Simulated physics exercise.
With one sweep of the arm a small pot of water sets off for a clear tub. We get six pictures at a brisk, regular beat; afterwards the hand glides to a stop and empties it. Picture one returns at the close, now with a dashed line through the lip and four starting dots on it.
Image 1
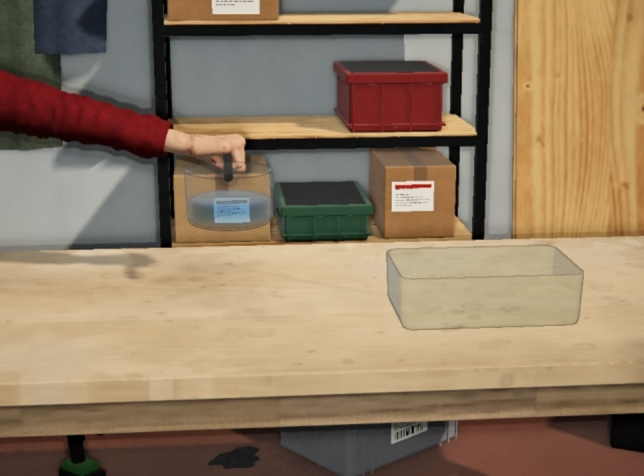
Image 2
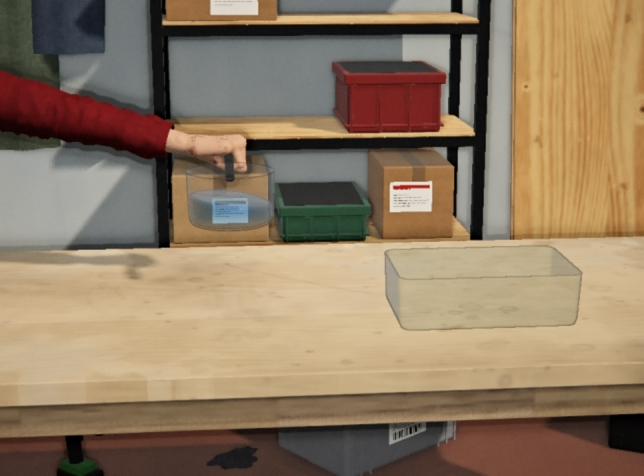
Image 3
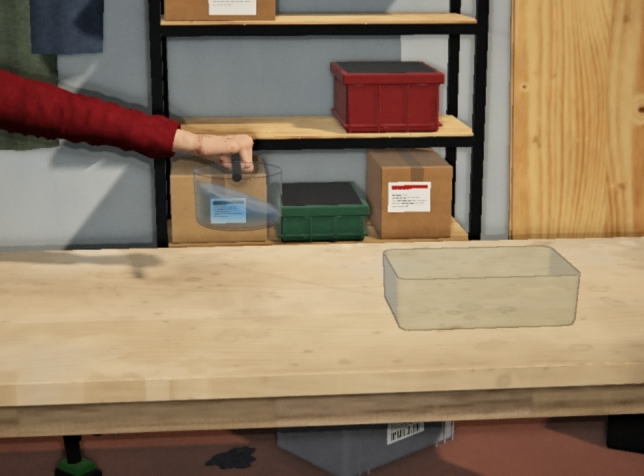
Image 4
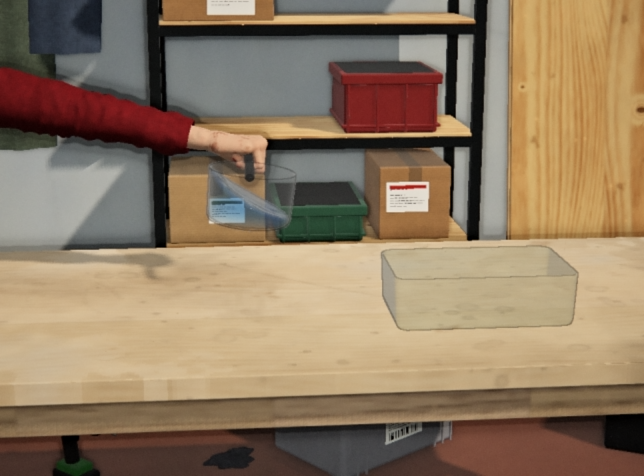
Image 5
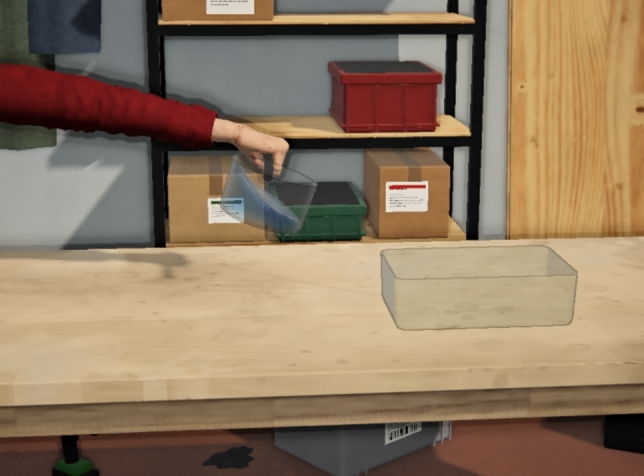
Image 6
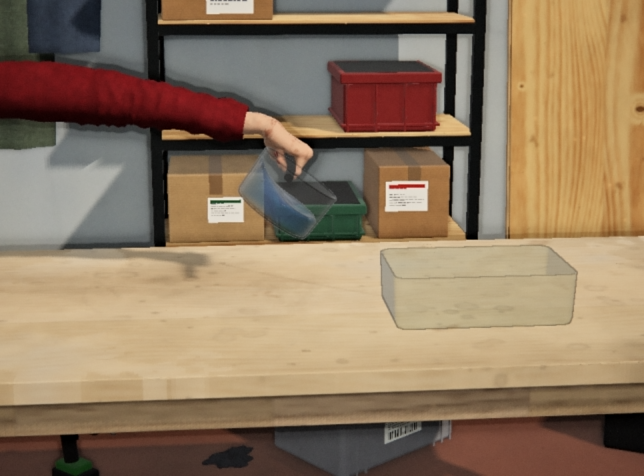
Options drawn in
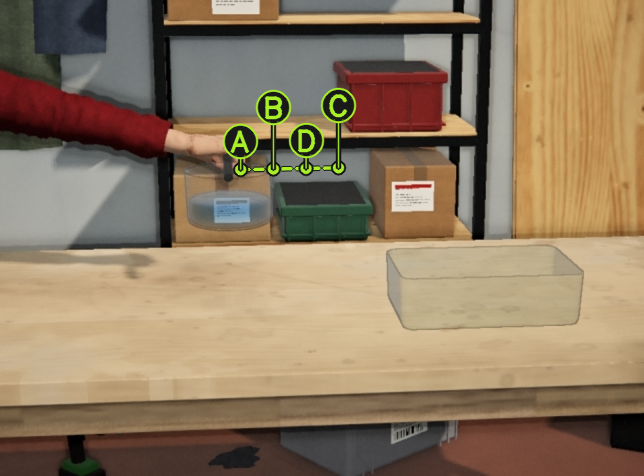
Above a wooden workbench, a red-sleeved arm moves a clear pot rightward, steadily tilting it.
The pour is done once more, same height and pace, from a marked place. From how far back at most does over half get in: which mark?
That is place A.
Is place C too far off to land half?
No.
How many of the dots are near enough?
All of the four.
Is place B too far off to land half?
No.
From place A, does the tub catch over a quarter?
Yes, it does.
On the marked copy, A at (240, 169); B at (273, 169); C at (338, 167); D at (306, 168).
With A, about 70 % lands in the tub, 21 % falls short and 9 % goes beside or beyond.
With B, about 74 % lands in the tub, 7 % falls short and 18 % goes beside or beyond.
With C, about 86 % lands in the tub, 8 % falls short and 6 % goes beside or beyond.
With D, about 75 % lands in the tub, 4 % falls short and 21 % goes beside or beyond.
